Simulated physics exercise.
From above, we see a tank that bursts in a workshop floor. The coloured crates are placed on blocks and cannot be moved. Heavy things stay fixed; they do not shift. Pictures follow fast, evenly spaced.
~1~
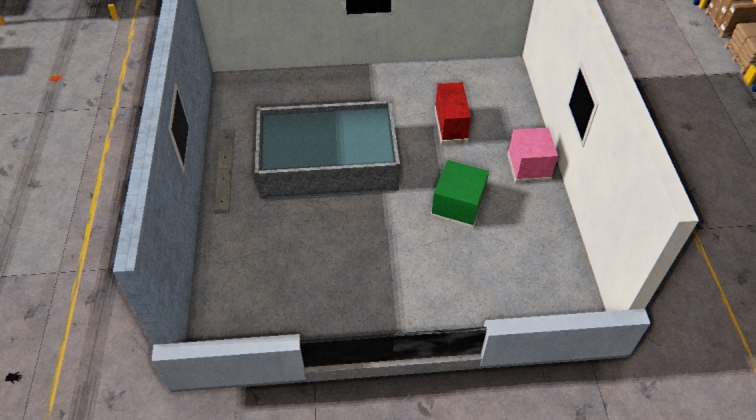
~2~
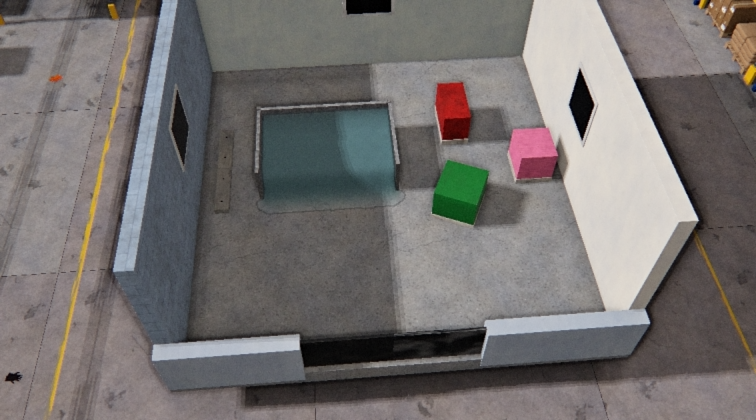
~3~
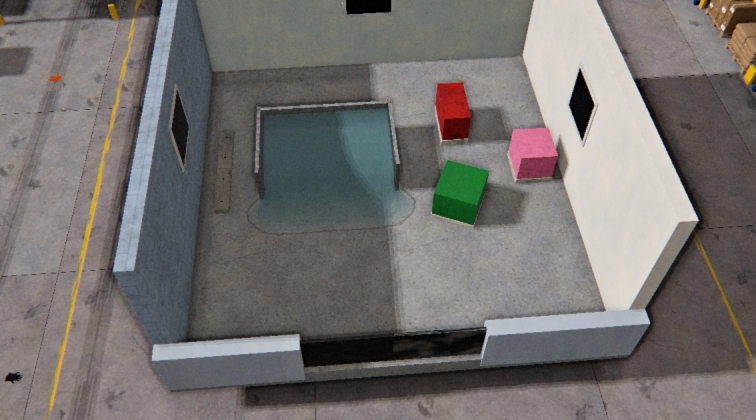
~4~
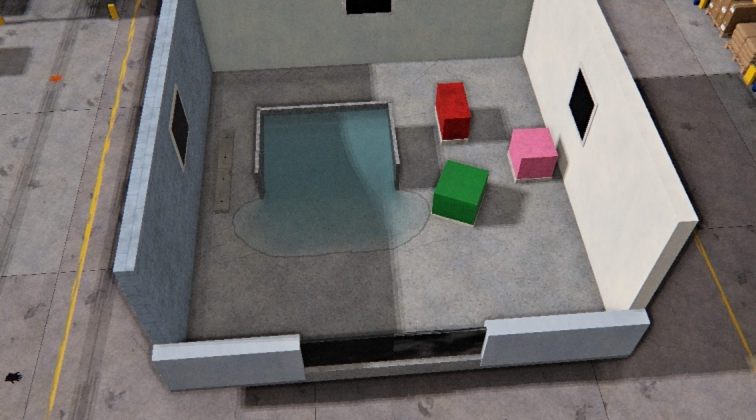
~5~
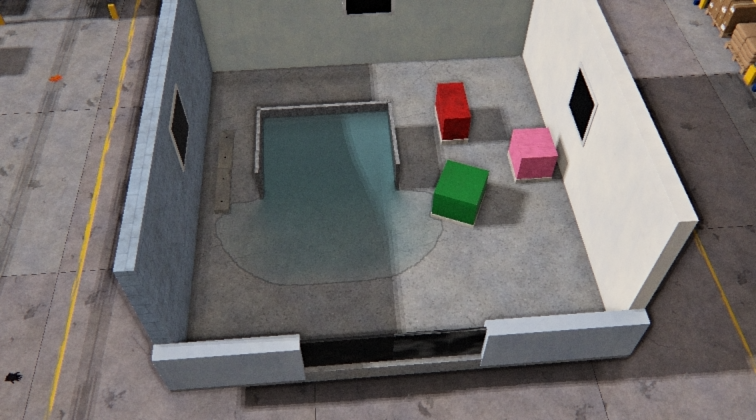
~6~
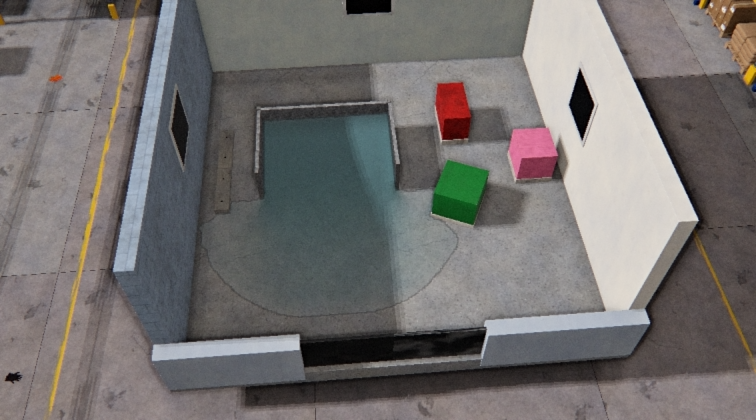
On a workshop floor, the front side of a tank of still water gave way, and the water poured out and spread toward the low front wall while the red, green and pink blocks stayed put.
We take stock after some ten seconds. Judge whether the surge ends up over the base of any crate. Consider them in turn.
In the end the green crate is exposed, the pink crate is exposed, the red crate is protected.
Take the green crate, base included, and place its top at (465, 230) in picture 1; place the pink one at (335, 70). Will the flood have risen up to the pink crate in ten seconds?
I'd say the pink crate is missed.
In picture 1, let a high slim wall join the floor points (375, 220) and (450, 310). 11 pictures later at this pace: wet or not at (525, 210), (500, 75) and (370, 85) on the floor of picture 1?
The first point comes out unwetted, the next unwetted, the last unwetted.
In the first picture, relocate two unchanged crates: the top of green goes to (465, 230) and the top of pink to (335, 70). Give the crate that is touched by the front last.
I would point to the one in pink.
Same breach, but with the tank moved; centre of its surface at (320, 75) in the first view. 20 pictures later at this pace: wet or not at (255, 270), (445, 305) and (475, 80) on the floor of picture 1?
The first spot is inundated, the second inundated, and the third not reached.
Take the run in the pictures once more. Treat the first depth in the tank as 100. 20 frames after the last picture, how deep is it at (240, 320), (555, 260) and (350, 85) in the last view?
Going in order, that's 30, 8 and 0 %.
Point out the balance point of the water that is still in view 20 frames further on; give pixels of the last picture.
Near (354, 275).
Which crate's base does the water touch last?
Last of all: The crate marked red.
A moment on, water covers 35 % of the floor; the green crate water round its plinth, the pink crate not reached, the red crate not reached.
Next, water covers 40 % of the floor; the green crate water round its plinth, the pink crate not reached, the red crate not reached.
Then, water covers 45 % of the floor; the green crate water round its plinth, the pink crate not reached, the red crate not reached.
Later, water covers 70 % of the floor; the green crate water round its plinth, the pink crate water round its plinth, the red crate water round its plinth.
In the end, water covers 95 % of the floor; the green crate was topped, the pink crate was topped, the red crate stayed above the water.
